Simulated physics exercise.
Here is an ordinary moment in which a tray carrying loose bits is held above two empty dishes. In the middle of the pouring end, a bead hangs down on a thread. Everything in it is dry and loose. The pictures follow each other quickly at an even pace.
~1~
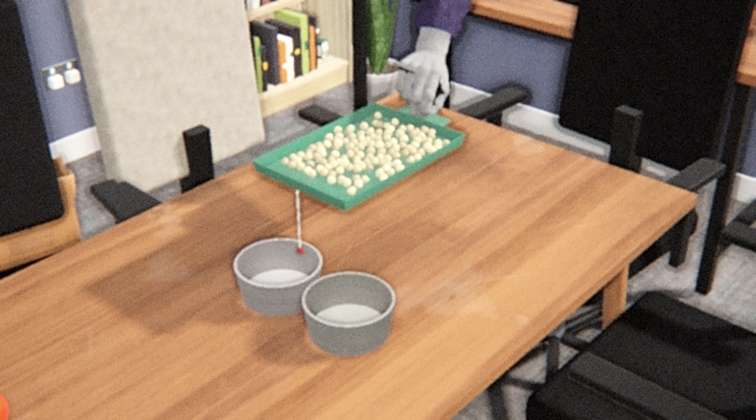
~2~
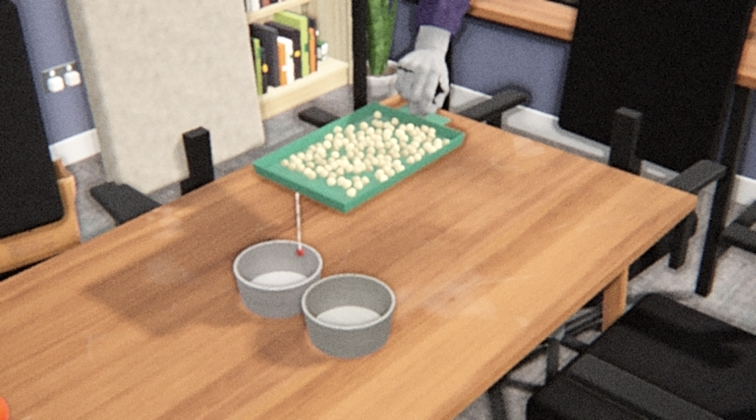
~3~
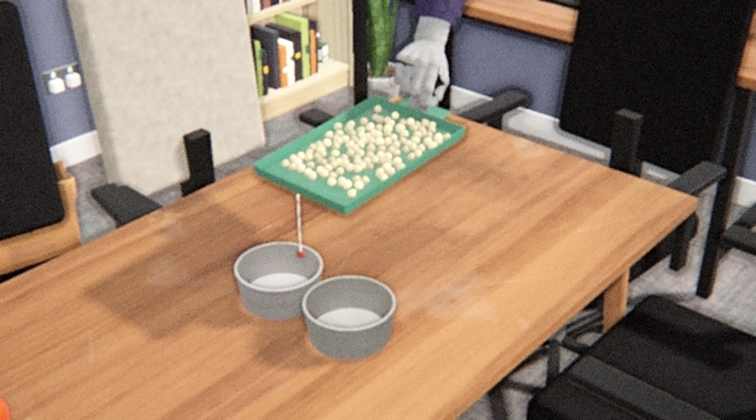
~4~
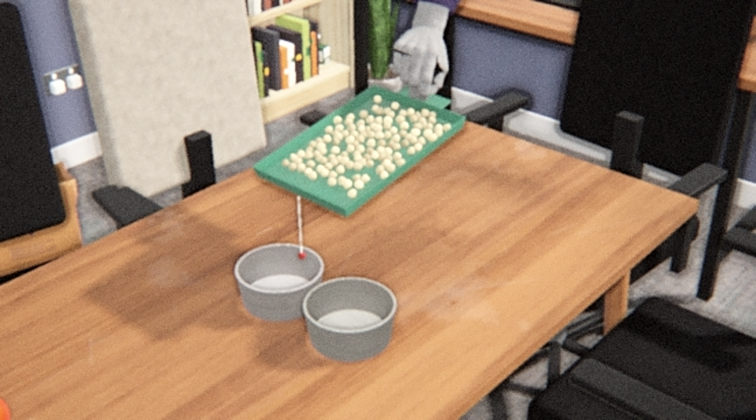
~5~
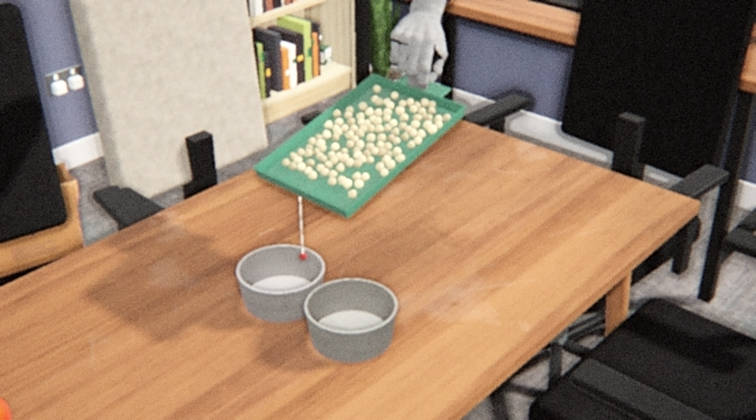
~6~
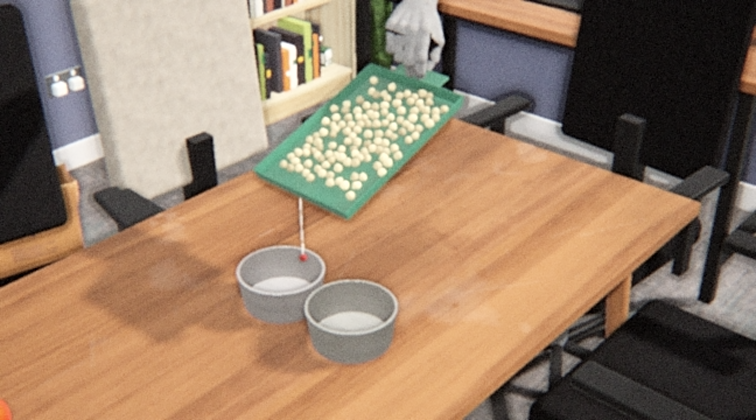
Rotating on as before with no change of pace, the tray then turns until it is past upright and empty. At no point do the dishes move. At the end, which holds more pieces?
The fuller one at the end is the dish on the left, no doubt.
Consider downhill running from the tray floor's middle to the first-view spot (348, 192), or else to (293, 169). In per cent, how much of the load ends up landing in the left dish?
0 and 50 per cent, in that order.
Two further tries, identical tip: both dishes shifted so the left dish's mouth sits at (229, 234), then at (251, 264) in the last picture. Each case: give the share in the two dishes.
The first comes to 30 percent and the second to 90 percent.
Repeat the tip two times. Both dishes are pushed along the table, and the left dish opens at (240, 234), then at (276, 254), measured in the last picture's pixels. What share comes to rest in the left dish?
0 and 20 %.
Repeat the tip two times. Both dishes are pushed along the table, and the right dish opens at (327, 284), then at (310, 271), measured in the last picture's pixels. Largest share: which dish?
In the first try it's the right-side dish, and in the second it's the right-side dish.
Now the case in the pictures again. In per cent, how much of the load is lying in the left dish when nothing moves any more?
It works out to roughly 50 percent of the load.
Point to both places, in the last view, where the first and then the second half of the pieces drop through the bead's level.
First around (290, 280), afterwards around (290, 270).
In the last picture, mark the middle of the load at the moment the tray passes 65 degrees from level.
I'd put the middle close to (310, 186).
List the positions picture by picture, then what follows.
In the first frame, corners of the pouring end near (256, 160) and (345, 199), level; middle of the load near (371, 151), macadamia nuts; left dish near (248, 293); right dish near (318, 332); bead on its thread near (300, 250).
In the second frame, corners of the pouring end near (256, 163) and (344, 202), level; middle of the load near (371, 152).
In the third frame, corners of the pouring end near (256, 164) and (345, 204), tipped barely, level across its low end; middle of the load near (371, 149).
In the fourth frame, corners of the pouring end near (256, 166) and (345, 206), tipped a little, level across its low end; middle of the load near (371, 143).
In the fifth frame, corners of the pouring end near (256, 167) and (345, 208), tipped a little, level across its low end; middle of the load near (371, 138).
In the sixth frame, corners of the pouring end near (256, 169) and (345, 211), tipped clearly, level across its low end; middle of the load near (368, 134), near a quarter on the move; left dish near (251, 301); right dish near (321, 340).
Shortly afterwards, tray tipped steeply; the bulk on the tray; only a few outside both; a little in the air.
Next, tray tipped past a quarter turn; near a third on the tray; a little in the right dish; a little in the left dish; a little outside both; near a third in the air.
Some moments later, tray tipped past a quarter turn; near a quarter in the right dish; near half in the left dish; near a quarter outside both.
In the end, tray tipped past a quarter turn; near a quarter in the right dish; near half in the left dish; near a quarter outside both.
